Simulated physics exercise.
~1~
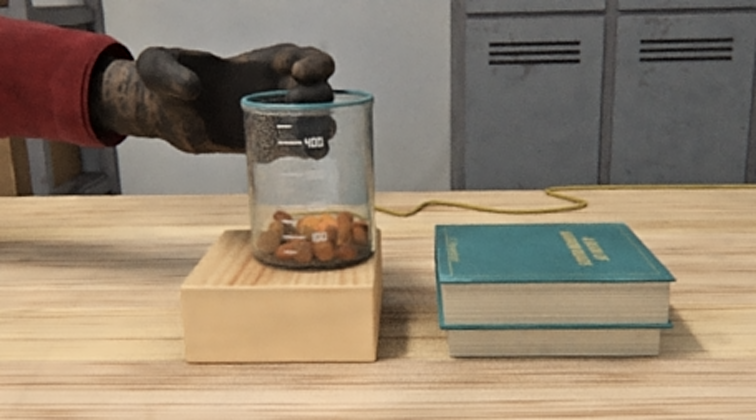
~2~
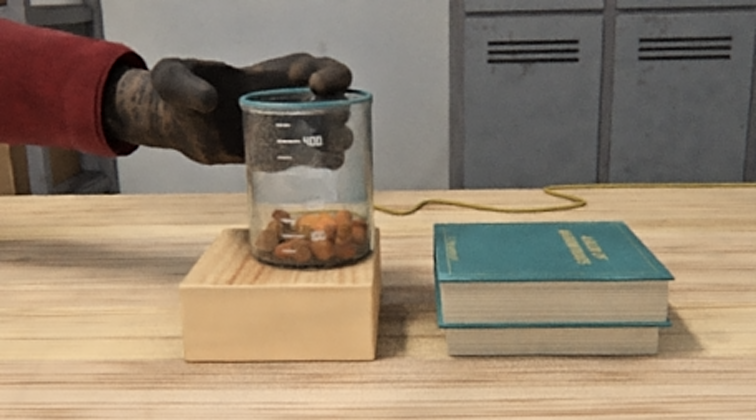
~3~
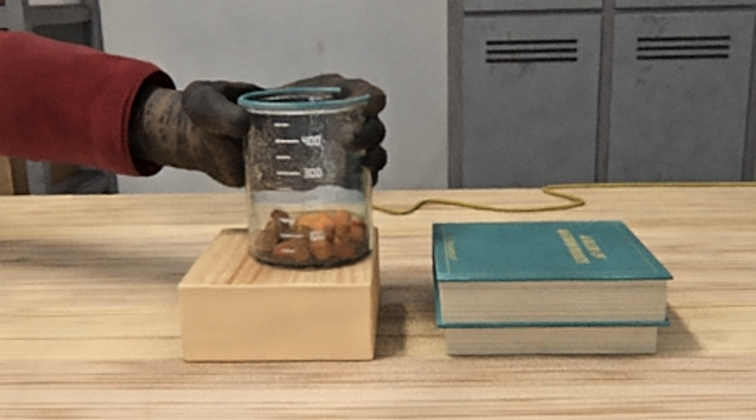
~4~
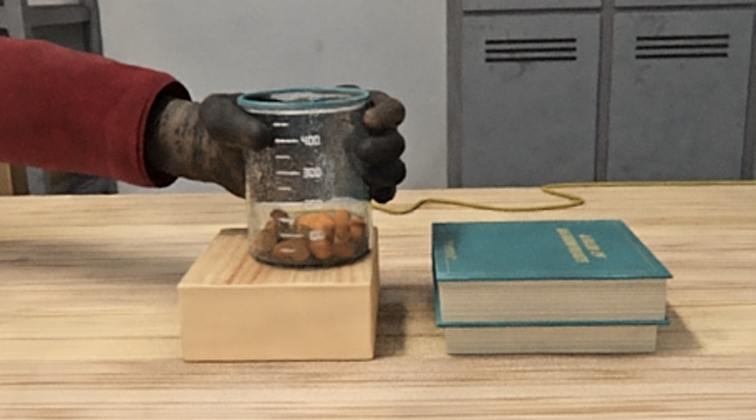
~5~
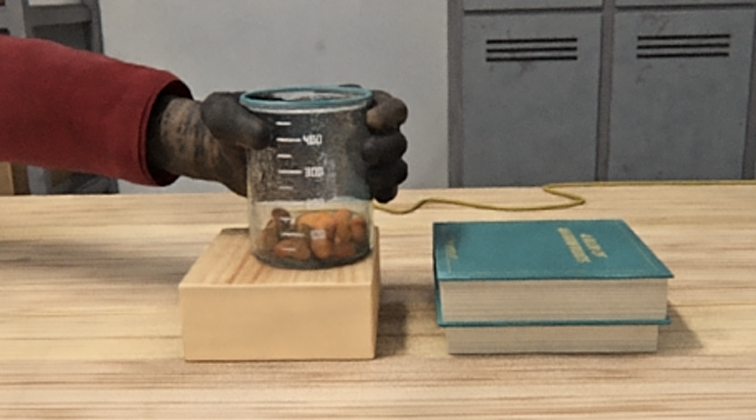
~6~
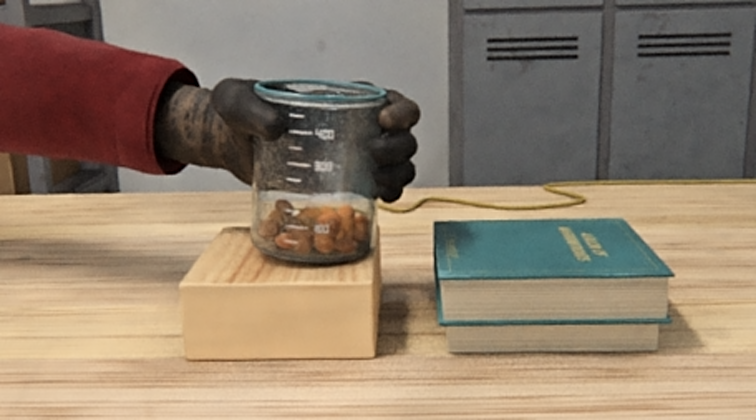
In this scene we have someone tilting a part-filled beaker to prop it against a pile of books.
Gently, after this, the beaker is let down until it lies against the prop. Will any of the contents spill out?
It fails to overflow.
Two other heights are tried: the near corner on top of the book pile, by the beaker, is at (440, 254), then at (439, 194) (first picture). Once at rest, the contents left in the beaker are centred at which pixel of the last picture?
Around (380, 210) in the first case, around (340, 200) in the second.
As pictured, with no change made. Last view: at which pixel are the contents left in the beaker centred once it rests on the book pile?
It comes out near (395, 219) in the last picture, I'd say.
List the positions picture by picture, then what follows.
Beaker at (311, 176), nearly empty of bits of cat kibble; book pile at (541, 271), its top about level with the beaker's foot, in the first frame.
Beaker at (310, 174), upright; rim at (369, 96); top of the contents at (326, 227), in the second frame.
Beaker at (309, 174), upright; rim at (368, 96); book pile at (539, 269), in the third frame.
Beaker at (308, 174), upright; rim at (367, 96); top of the contents at (324, 226), in the fourth frame.
Beaker at (310, 173), upright; rim at (370, 95); book pile at (539, 268), in the fifth frame.
Beaker at (317, 167), leaning 5°; rim at (384, 94); book pile at (540, 267), its top about level with the beaker's foot, in the sixth frame.
Then, 0.48 s past the last view, the beaker leans 36°; everything is still inside.
Then, 0.99 s past the last view, the beaker leans 69°; everything is still inside.
Then, 1.59 s past the last view, the beaker rests on the book pile at 87°; everything is still inside.
Finally, the beaker rests on the book pile at 87°; everything is still inside.
